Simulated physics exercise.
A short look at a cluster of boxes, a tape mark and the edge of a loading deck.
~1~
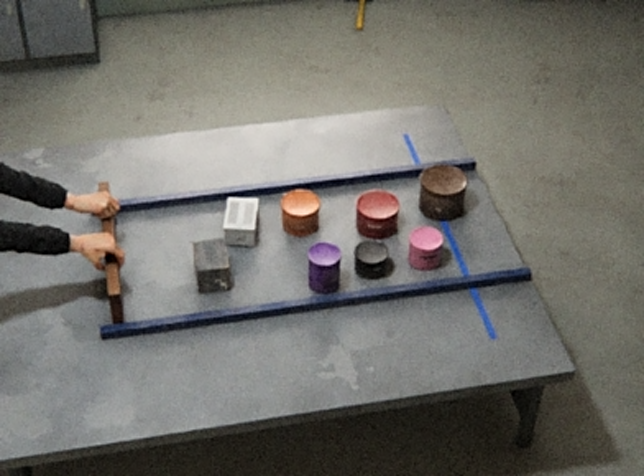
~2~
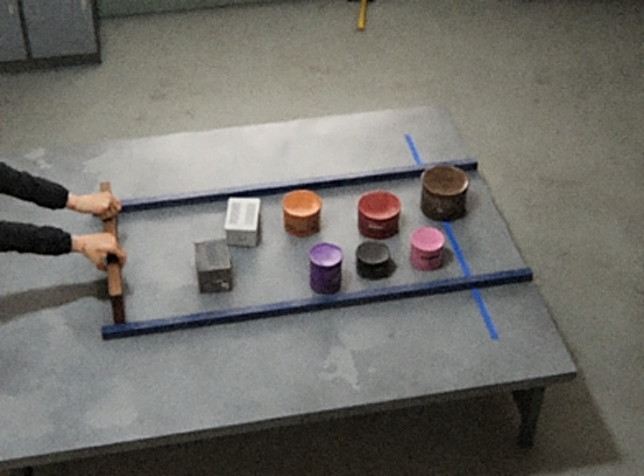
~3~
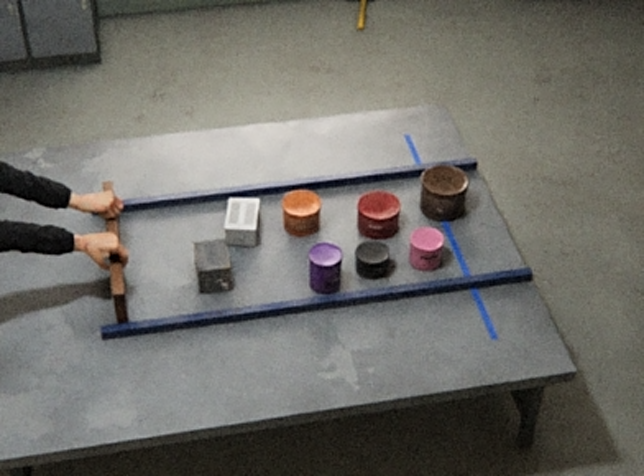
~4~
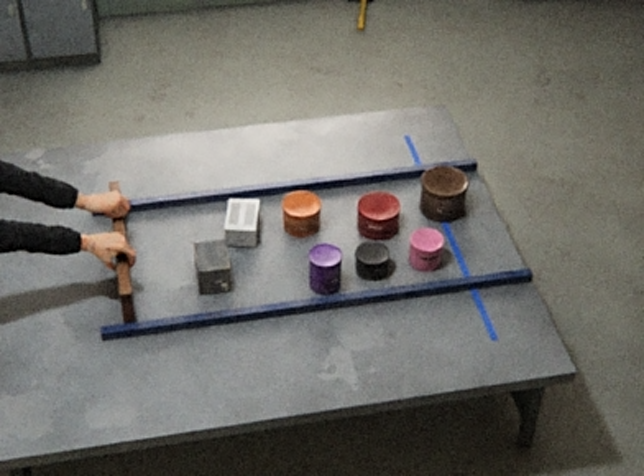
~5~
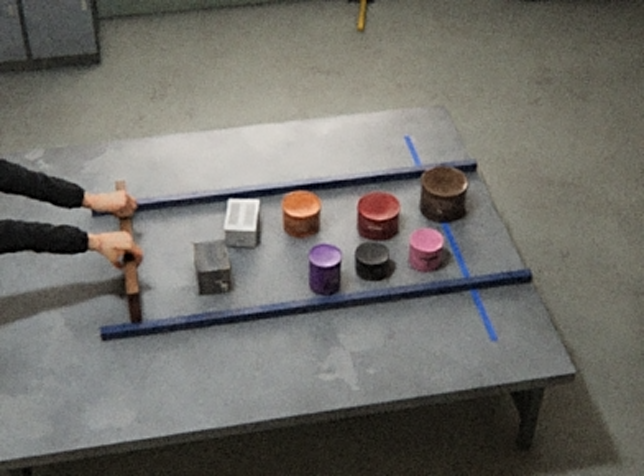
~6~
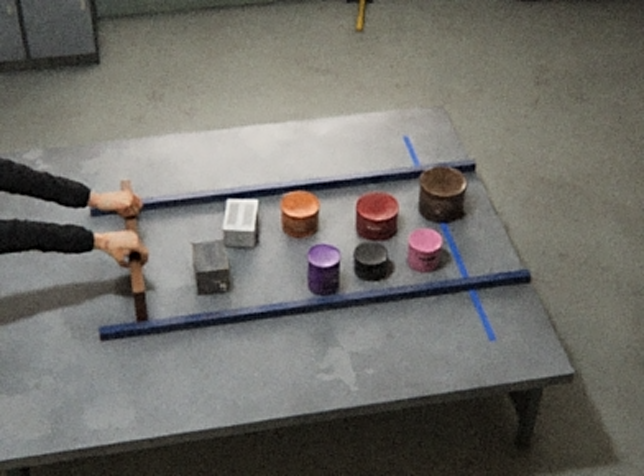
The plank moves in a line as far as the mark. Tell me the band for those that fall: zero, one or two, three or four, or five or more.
Outcome: The number that fall off is one or two.
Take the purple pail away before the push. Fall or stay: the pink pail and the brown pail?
The pink pail falls; the brown pail falls.
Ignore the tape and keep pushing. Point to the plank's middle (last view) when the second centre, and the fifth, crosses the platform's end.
Near (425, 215) and (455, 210).
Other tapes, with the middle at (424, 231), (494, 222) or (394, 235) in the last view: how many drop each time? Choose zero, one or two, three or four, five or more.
Taking them in turn, one or two; five or more; none at all.
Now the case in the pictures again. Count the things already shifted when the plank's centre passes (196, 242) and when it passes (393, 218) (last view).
1 and 8.
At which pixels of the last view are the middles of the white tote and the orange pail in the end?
The white tote at (450, 196), the orange pail at (483, 192).
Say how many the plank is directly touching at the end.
In contact: 3.
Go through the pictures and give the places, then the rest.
The first frame shows brown pail (442, 193); pink pail (425, 249); red pail (377, 215); plank (111, 252); tape (445, 226).
The second frame shows pink pail (426, 250); orange pail (302, 214).
The third frame shows red pail (378, 215); grey parcel (213, 266).
The fourth frame shows brown pail (443, 194); purple pail (325, 270).
The fifth frame shows pink pail (426, 251); plank (129, 251).
The sixth frame shows brown pail (442, 195); pink pail (424, 251); red pail (377, 217); plank (134, 250); tape (445, 228).
Soon after, none off yet; brown pail at rest near (442, 195); pink pail at rest near (424, 251); red pail at rest near (377, 217).
Then, none off yet; brown pail at rest near (442, 195); pink pail at rest near (424, 251); red pail moved a little near (394, 217).
Further on, none off yet; brown pail moved about its own width near (469, 191); pink pail moved well along near (477, 244); red pail moved about its own width near (441, 225).
At rest, the number that fall off is one or two; fallen, pink pail and brown pail.
